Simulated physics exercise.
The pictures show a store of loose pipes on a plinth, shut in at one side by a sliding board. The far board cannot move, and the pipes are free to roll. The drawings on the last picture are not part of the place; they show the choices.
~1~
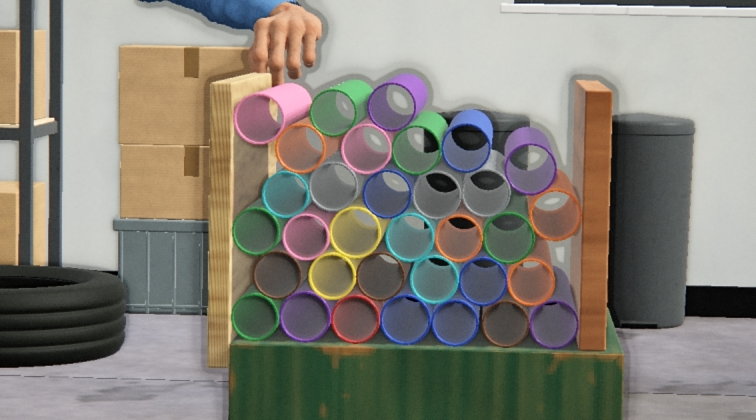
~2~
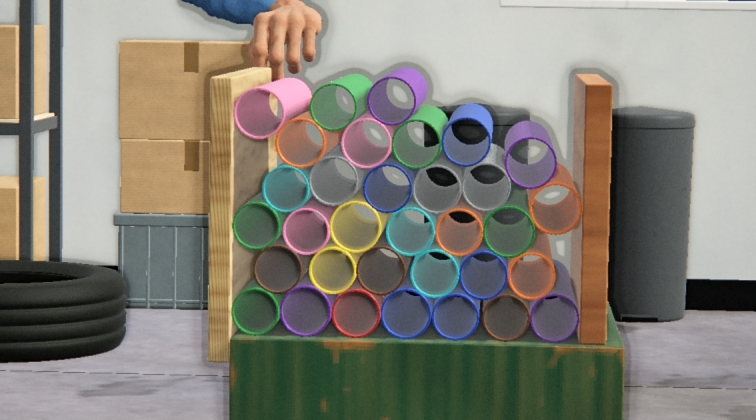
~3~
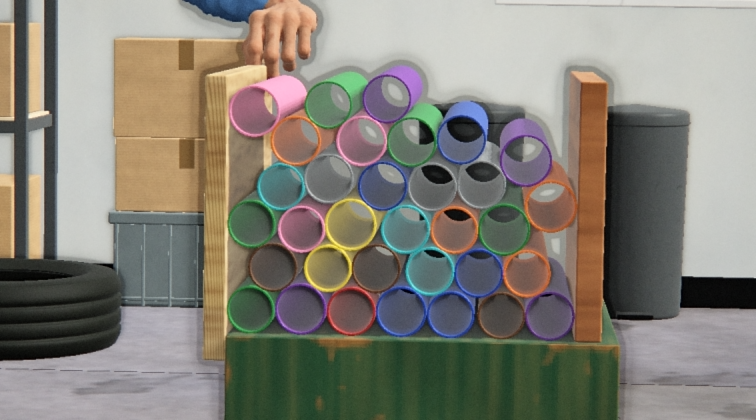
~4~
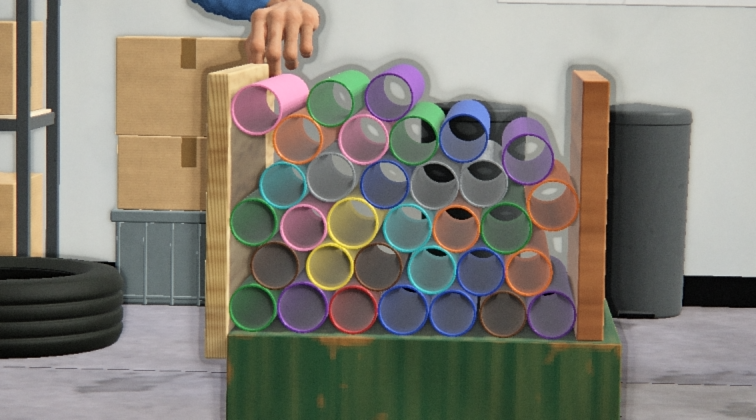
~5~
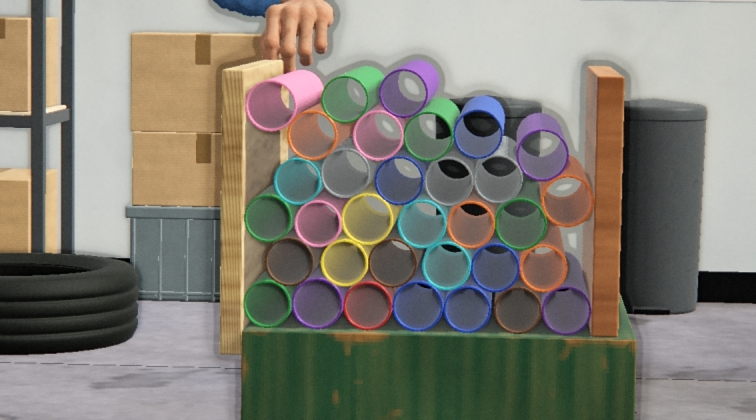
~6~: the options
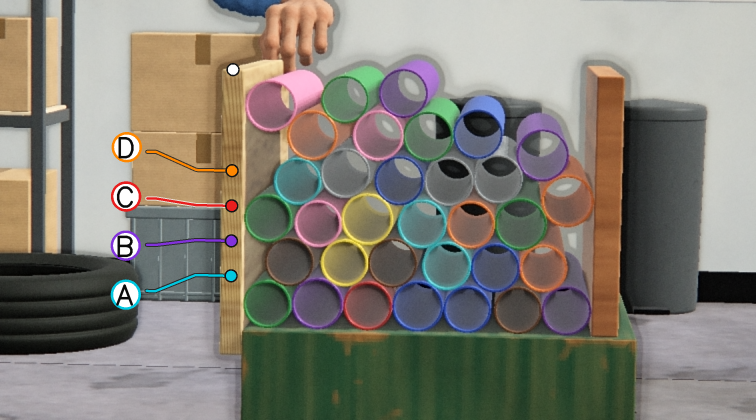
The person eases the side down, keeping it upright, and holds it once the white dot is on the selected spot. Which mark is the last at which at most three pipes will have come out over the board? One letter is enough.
Stop at B.
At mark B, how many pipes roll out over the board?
At B the number is one.
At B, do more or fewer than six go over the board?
Fewer than six.
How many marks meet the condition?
Three of them.
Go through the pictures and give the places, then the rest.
The first picture shows a blue pipe (387, 195); a grey pipe (486, 193); a blue pipe (466, 148).
The second picture shows a blue pipe (466, 142); side board (245, 202).
The third picture shows a green pipe (250, 309); a brown pipe (501, 316).
The fourth picture shows a turquoise pipe (432, 270); a green pipe (253, 222).
The fifth picture shows a blue pipe (399, 181); a grey pipe (498, 179); a blue pipe (478, 134).
On the marked copy, A at (231, 276); B at (231, 241); C at (232, 206); D at (232, 171); the white dot at (233, 70).
Taking B. A third of the way, top of the board (245, 147).
Two thirds of the way, top of the board (244, 236).
When it is over, top of the board (244, 240), one out over the board.
As for the rest, A more than three out over the board; C one out over the board; D none out over the board.
